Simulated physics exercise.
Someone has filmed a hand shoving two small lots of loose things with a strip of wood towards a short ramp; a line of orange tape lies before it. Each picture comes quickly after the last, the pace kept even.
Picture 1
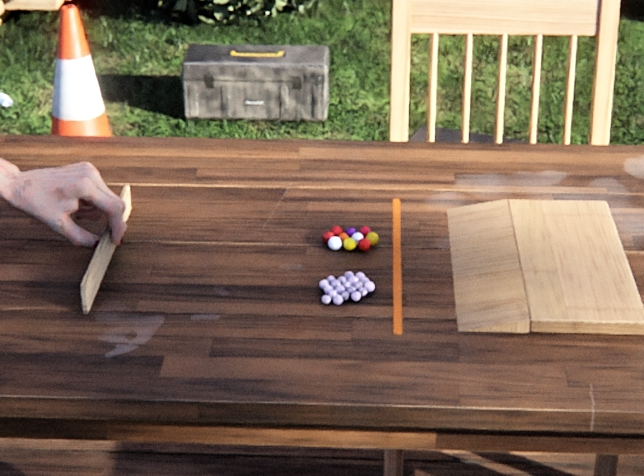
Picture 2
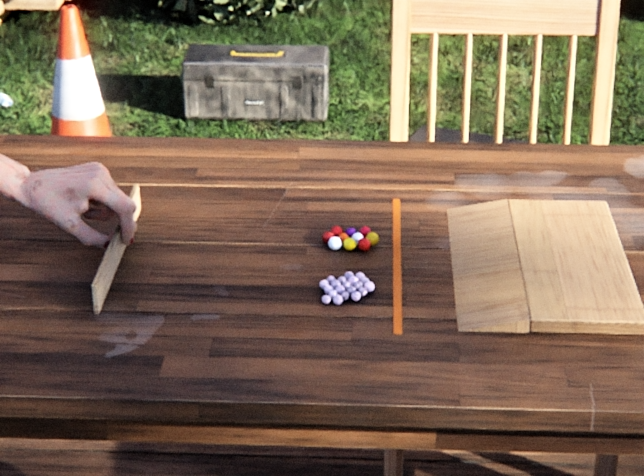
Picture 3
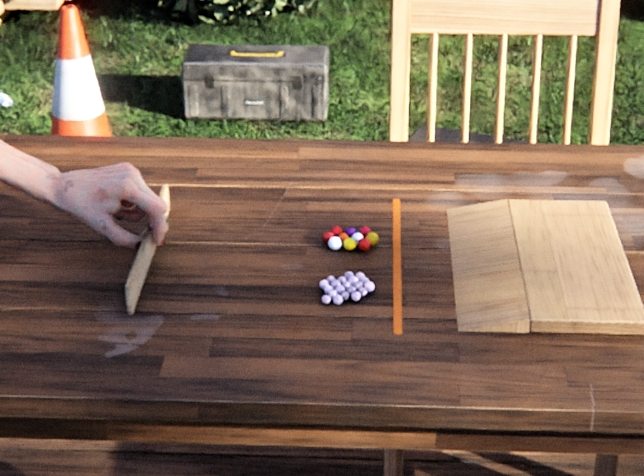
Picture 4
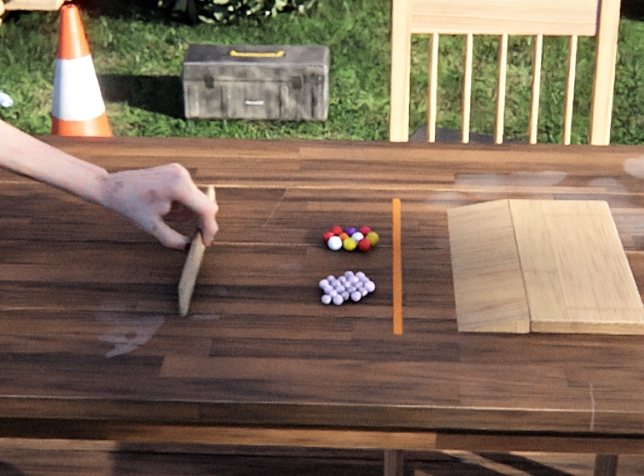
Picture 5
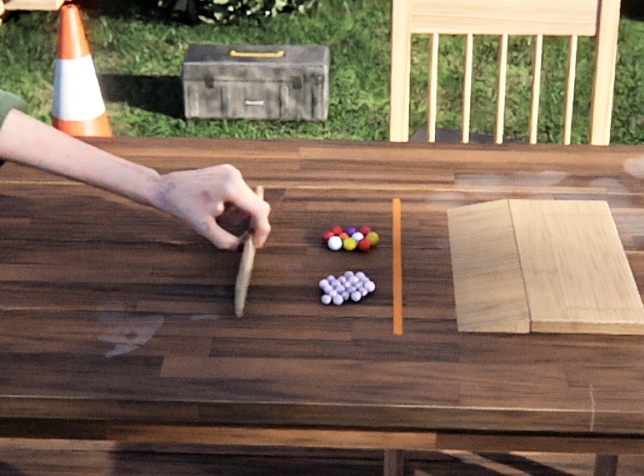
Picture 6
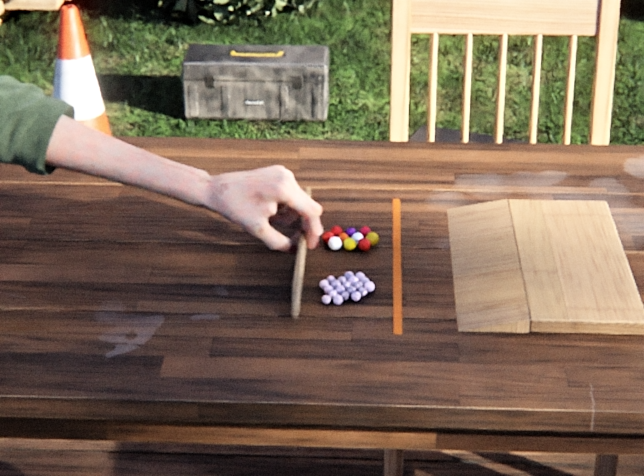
In the video, a hand slides an upright strip of wood rightward across a wooden table, bringing it close to two small clusters of little balls, which stay still before an orange line and a low wooden ramp.
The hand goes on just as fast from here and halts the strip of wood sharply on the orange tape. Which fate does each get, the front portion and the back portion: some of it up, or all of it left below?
The front portion some of it up, the back portion some of it up.
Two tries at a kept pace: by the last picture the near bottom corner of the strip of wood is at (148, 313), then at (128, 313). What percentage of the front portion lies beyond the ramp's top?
Try 1: Around 0 percent; try 2: Around 0 percent.
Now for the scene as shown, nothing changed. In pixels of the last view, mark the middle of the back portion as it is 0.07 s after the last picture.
(395, 240), roughly.
Then, 0.07 s after the last picture, strip of wood still moving, near (366, 236); front portion all short of the ramp; back portion all short of the ramp.
Then, 0.16 s after the last picture, strip of wood stopped at the orange tape; front portion a small part past the top, about two thirds on the ramp, about a third short of the ramp; back portion nearly all on the ramp, a small part short of the ramp.
Then, 0.44 s after the last picture, strip of wood stopped at the orange tape; front portion all past the top; back portion all past the top.
By the end, strip of wood stopped at the orange tape; front portion all past the top; back portion all past the top.
